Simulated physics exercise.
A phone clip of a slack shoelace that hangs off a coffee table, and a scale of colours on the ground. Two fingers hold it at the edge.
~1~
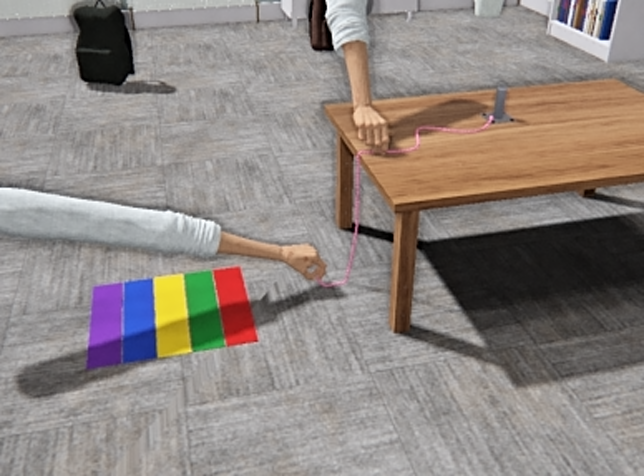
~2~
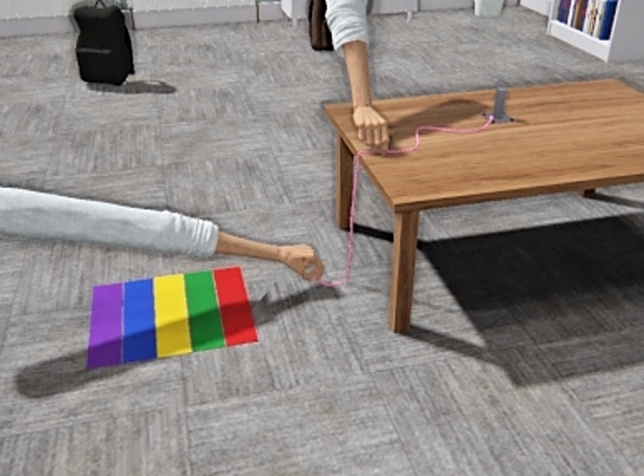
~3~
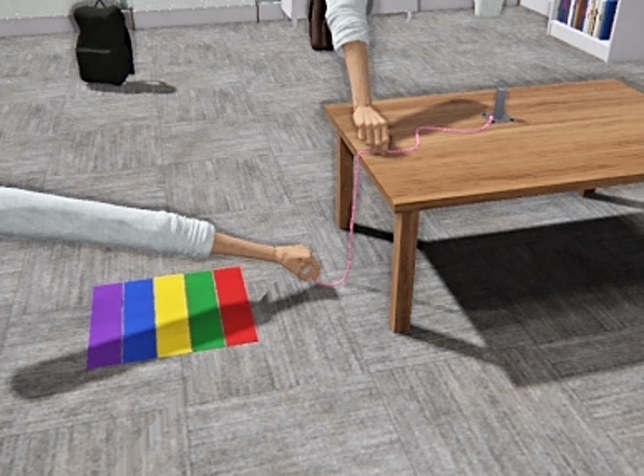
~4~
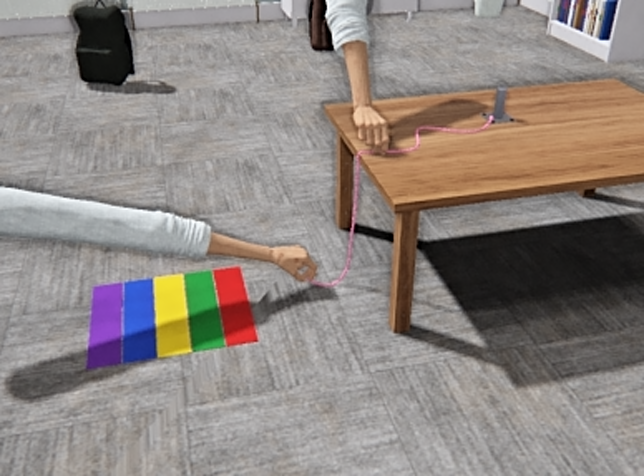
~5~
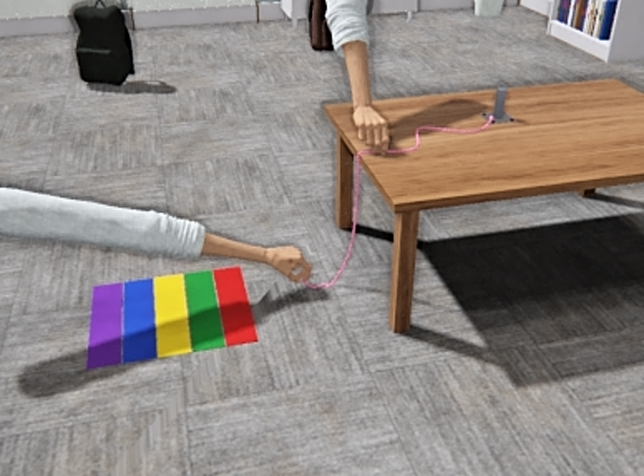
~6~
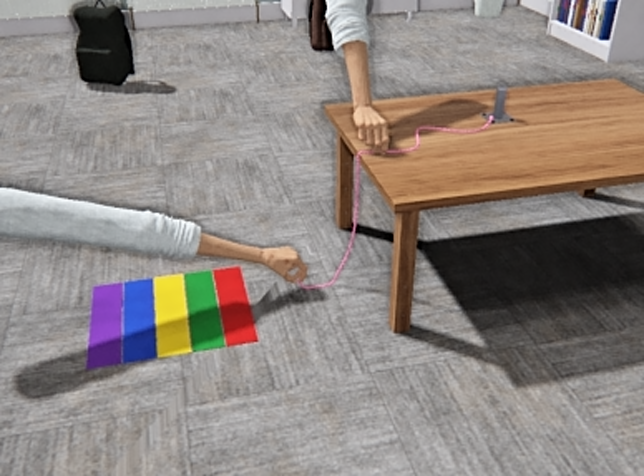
Beside a coffee table, a hand draws a slack pink lace's end slightly left.
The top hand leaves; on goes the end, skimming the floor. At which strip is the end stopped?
The end stops over the yellow strip.
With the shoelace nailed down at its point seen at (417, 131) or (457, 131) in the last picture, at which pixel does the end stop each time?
In that order: (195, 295) and (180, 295).
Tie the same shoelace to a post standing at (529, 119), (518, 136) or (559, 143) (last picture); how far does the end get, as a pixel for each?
Try by try, around (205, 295), (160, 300) and (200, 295).
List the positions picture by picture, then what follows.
The first frame shows end (317, 277); red (240, 328); green (207, 334); yellow (174, 339); blue (140, 344); purple (105, 349).
The second frame shows end (314, 278); shoelace through (484, 128) (430, 128) (414, 149) (358, 161) (352, 220) (348, 270).
The third frame shows end (311, 278).
The fourth frame shows end (308, 279); shoelace through (484, 128) (430, 128) (414, 149) (358, 161) (354, 220) (346, 270).
The fifth frame shows end (302, 280).
The sixth frame shows end (298, 280); shoelace through (484, 128) (430, 128) (414, 149) (358, 161) (356, 220) (339, 270).
Early on, end near (225, 291); over red.
Midway, end near (189, 296); over green.
At the end of the slack, end near (168, 299); over yellow. It gets as far as the yellow strip.
